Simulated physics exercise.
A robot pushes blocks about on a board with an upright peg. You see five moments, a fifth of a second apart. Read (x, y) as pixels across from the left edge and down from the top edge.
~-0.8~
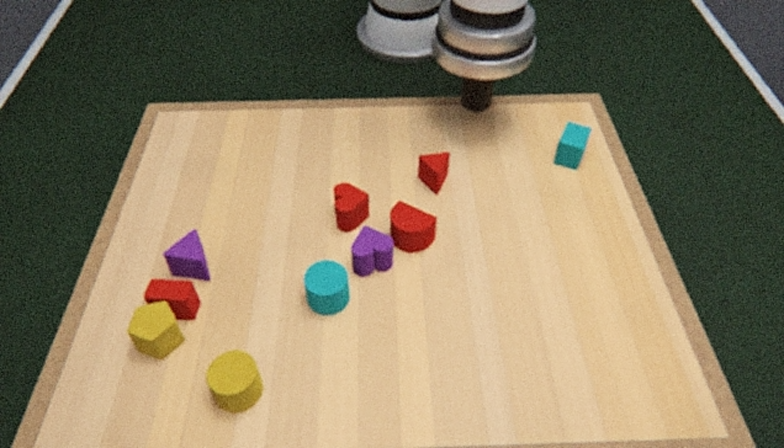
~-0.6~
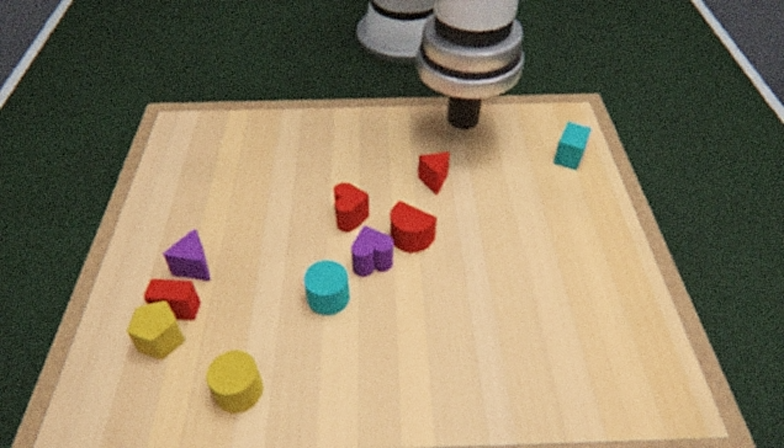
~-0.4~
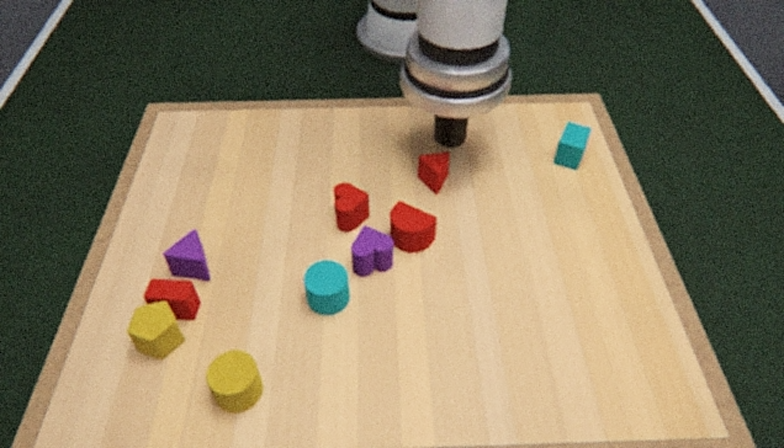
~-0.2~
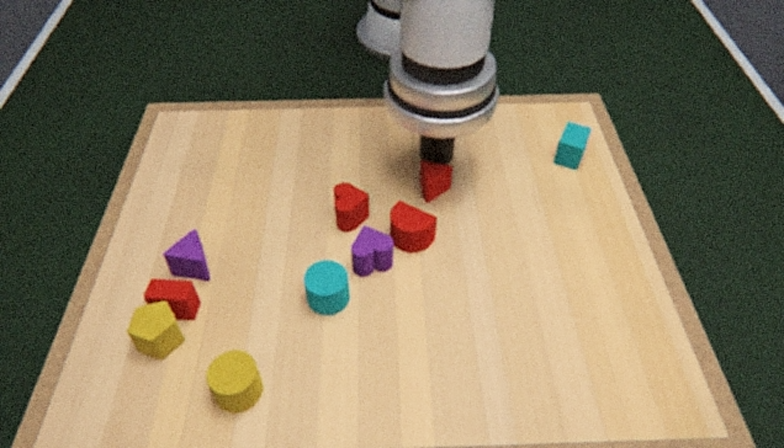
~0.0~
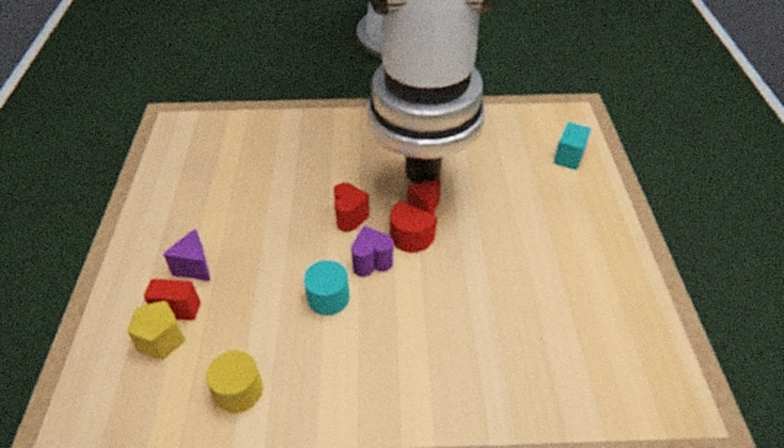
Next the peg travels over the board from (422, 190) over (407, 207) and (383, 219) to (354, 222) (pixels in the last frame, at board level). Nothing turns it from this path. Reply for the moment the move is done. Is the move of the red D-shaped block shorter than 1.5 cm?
Final answer: Yes.
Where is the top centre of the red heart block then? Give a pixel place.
It ends at (321, 193).
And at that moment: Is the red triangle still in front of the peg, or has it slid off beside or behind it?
It is off to the side or behind.
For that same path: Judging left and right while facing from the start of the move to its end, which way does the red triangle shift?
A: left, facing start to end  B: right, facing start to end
I'll go with A - left, facing start to end.
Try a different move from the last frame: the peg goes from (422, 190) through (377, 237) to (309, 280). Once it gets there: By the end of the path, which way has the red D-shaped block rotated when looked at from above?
From the top: Counterclockwise.
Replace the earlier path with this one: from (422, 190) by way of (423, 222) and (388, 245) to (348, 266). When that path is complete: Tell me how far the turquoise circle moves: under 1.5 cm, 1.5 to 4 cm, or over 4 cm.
My prediction: Between 1.5 and 4 cm.
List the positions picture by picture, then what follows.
Tip of the peg (476, 104), middles of tops, red heart block (348, 196), purple heart block (371, 241), red D-shaped block (411, 217), red triangle (436, 160), in the first frame.
Peg (463, 121), nothing pushed, in the second frame.
Peg (450, 139), nothing pushed, in the third frame.
Peg (436, 157), red triangle (434, 169), in the fourth frame.
Peg (423, 175), red heart block (348, 196), purple heart block (371, 241), red D-shaped block (411, 217), red triangle (426, 189), in the fifth frame.
On the path given first. Halfway along, peg (396, 199); red D-shaped block (409, 222); red triangle (427, 204), turned 20° anticlockwise.
At the end, peg (353, 206); red heart block (321, 193), turned 15° anticlockwise; purple heart block unmoved; red D-shaped block (407, 224), turned 25° anticlockwise; red triangle (427, 204), turned 20° anticlockwise.
